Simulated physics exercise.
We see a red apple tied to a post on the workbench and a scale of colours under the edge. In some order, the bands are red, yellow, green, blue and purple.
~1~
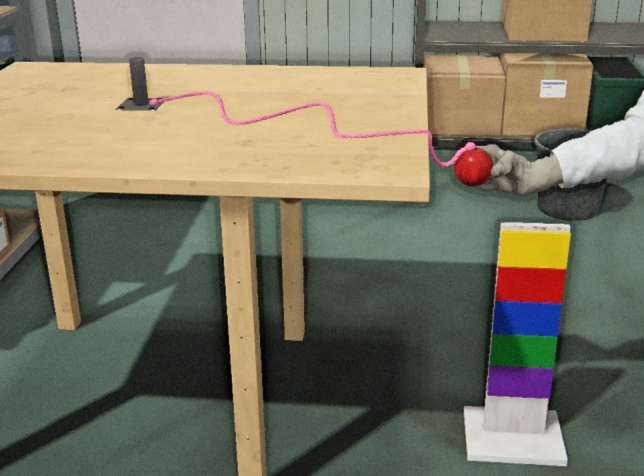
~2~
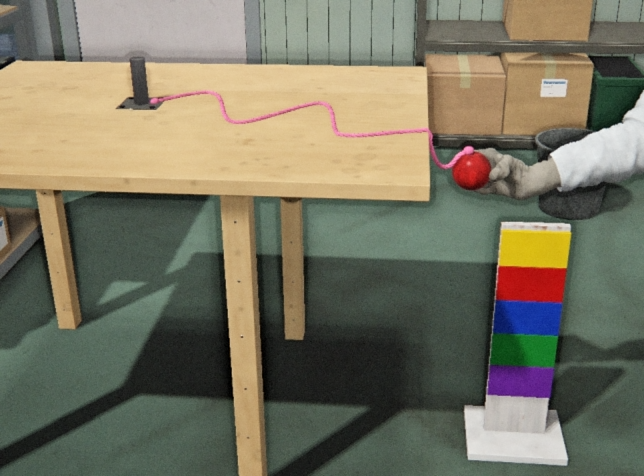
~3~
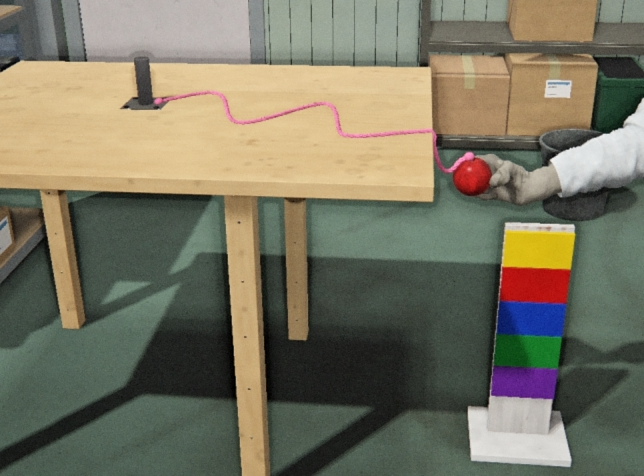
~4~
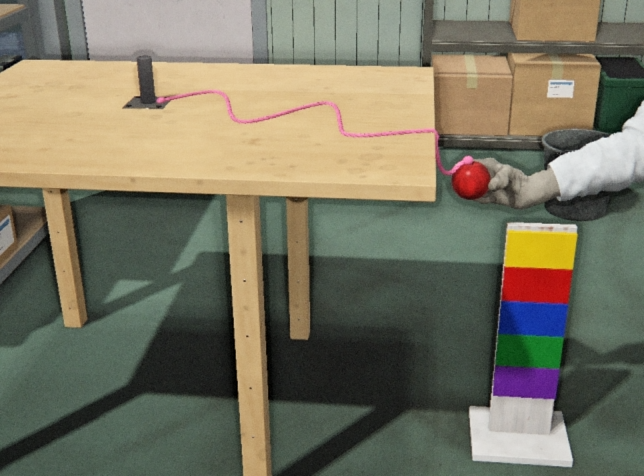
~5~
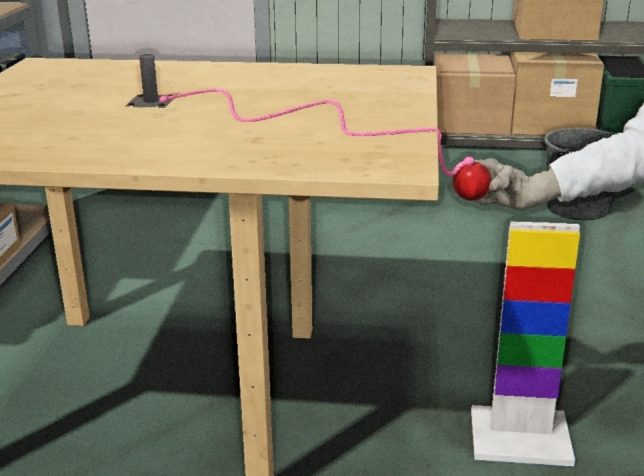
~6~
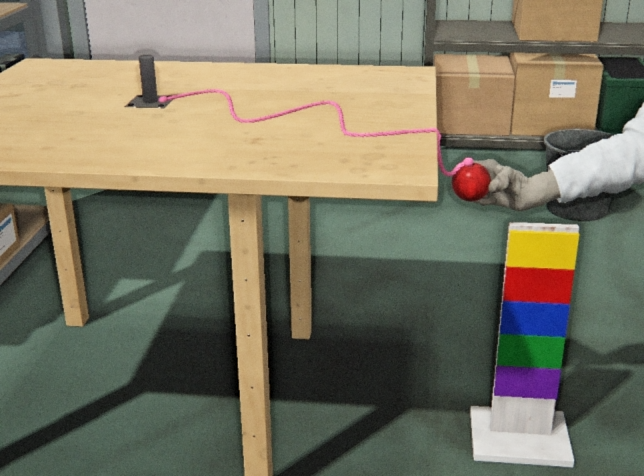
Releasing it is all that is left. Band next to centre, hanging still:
Purple.
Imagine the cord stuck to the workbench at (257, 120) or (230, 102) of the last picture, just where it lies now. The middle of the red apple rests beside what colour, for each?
Blue, then green.
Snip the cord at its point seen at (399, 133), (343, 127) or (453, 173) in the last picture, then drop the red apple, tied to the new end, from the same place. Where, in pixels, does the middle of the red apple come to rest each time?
First (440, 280), then (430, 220), then (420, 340).
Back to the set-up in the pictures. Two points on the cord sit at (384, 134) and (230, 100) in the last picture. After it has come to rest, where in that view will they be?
The first one ends up at (427, 247) and the second one at (259, 107).
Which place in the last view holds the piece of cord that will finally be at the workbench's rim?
You'll find it close to (329, 103).
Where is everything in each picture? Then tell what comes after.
Red apple (474, 167); yellow (534, 251); red (530, 286); blue (527, 319); green (523, 352); purple (520, 383), in the first picture.
Red apple (472, 171); cord through (196, 94) (224, 114) (288, 111) (334, 120) (394, 133), in the second picture.
Red apple (472, 176), in the third picture.
Red apple (471, 180); cord through (202, 93) (231, 113) (294, 111) (340, 120) (400, 133), in the fourth picture.
Red apple (472, 181), in the fifth picture.
Red apple (472, 182); cord through (204, 92) (233, 112) (296, 110) (342, 120) (402, 133), in the sixth picture.
Soon after, apple near (453, 380); level with purple.
After that, apple near (397, 352); level with purple.
And then, apple near (440, 367); level with purple.
In the end, apple near (417, 364); level with purple. The purple one.
